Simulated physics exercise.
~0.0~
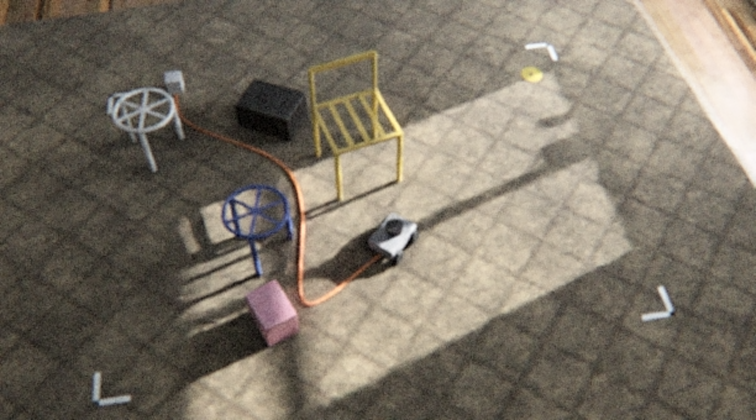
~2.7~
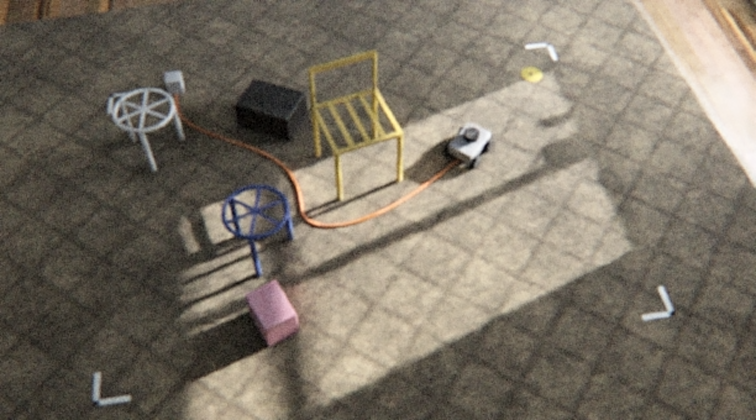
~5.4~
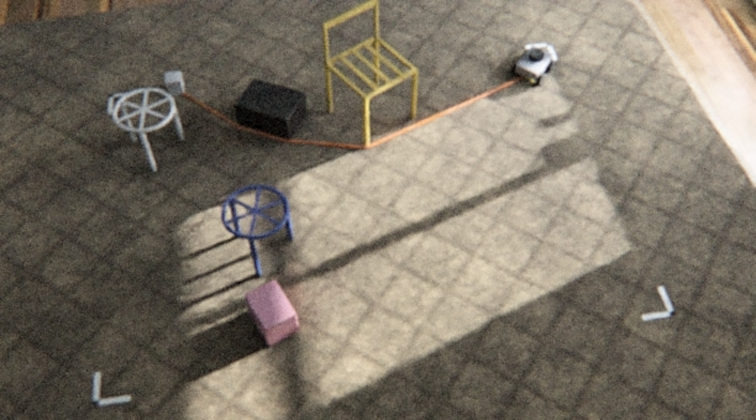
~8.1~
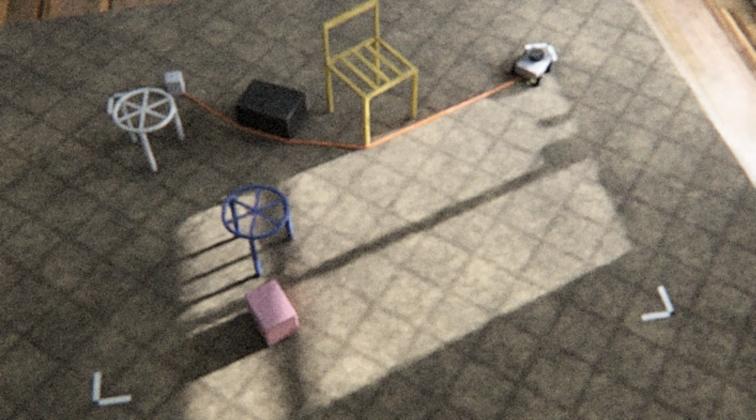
The video shows a small wheeled cart trailing an orange lead across a sunlit floor, moving up and right past stools, boxes and a yellow chair. The lead draws tighter, the chair shifts slightly upward and turns, and the cart rests at the upper right while everything else stays put.
